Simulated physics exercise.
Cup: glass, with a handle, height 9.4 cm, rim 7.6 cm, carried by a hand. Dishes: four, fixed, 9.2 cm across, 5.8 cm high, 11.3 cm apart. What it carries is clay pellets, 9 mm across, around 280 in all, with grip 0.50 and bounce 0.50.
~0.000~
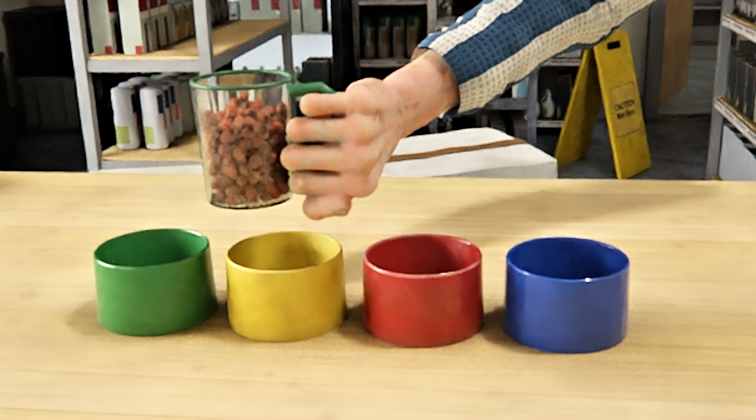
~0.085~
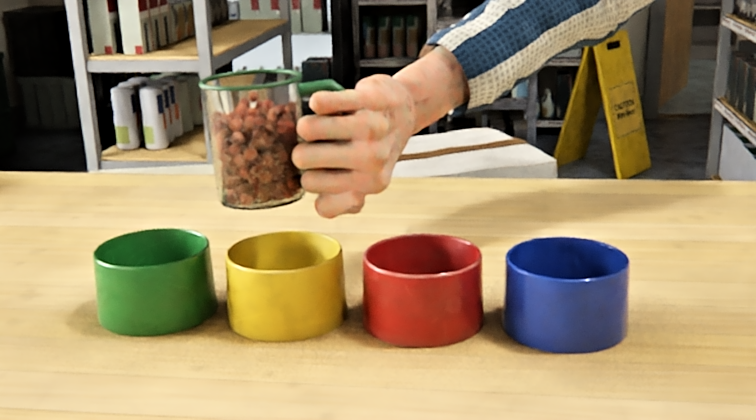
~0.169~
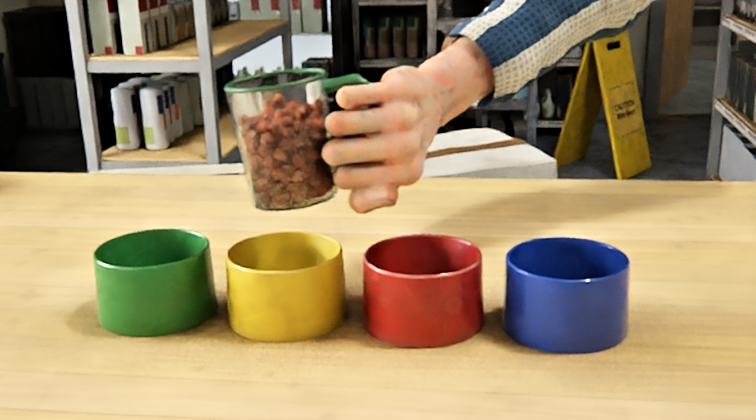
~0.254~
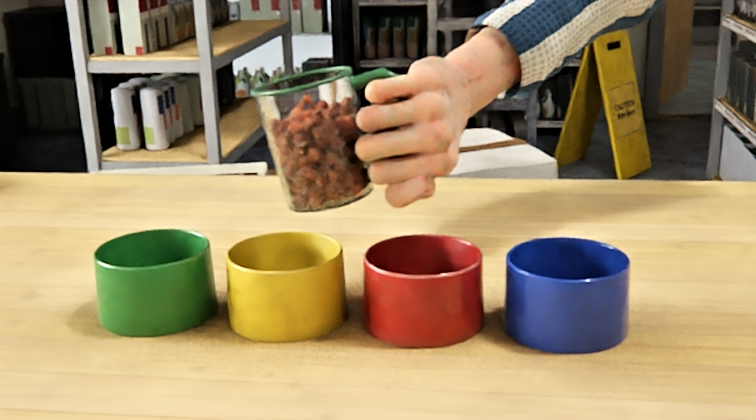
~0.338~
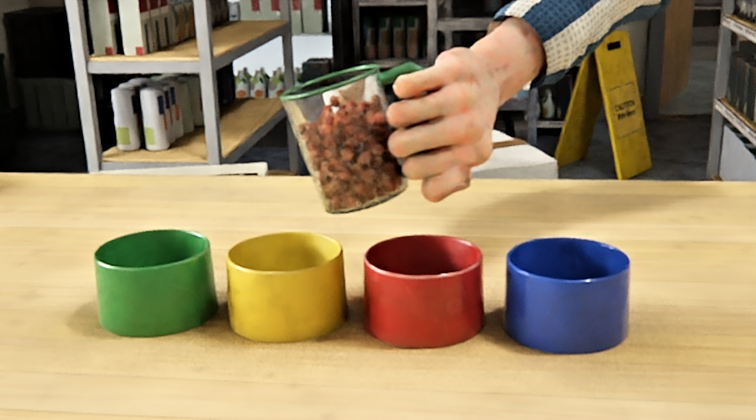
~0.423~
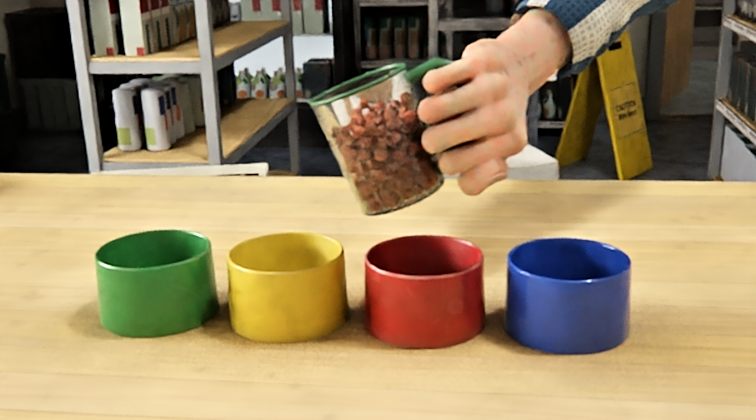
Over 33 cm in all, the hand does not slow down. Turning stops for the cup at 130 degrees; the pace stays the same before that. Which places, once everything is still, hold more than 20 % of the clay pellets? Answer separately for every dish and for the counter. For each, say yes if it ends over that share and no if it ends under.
Red dish - no, blue dish - yes, green dish - no, yellow dish - no, counter - no.
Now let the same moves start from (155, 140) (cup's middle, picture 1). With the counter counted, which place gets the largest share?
Most of it lands at counter.
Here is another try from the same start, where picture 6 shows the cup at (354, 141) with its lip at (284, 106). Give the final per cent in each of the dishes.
Dish by dish: Red 0 percent, blue 90 percent, green 0 percent, yellow 0 percent.
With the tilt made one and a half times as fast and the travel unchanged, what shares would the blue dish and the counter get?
In that case you'd see blue at 80 and the counter at 20.
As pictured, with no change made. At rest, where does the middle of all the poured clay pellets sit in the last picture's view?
(574, 299).
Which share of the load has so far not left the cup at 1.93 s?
Roughly 90 %.
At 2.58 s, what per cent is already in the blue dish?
Roughly 95 in a hundred.
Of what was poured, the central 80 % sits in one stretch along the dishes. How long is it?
About 6 cm.
After 1.33 s, tilt 71 degrees; cup holds 100 %.
After 1.93 s, tilt 105 degrees; cup holds 90 %, blue 10 %.
Then, at 2.58 s, tilt 130 degrees; cup holds 0 %, blue 95 %.
In the end, at 3.0 s, red 0 %, blue 95 %, green 0 %, yellow 0 %, counter 5 %.
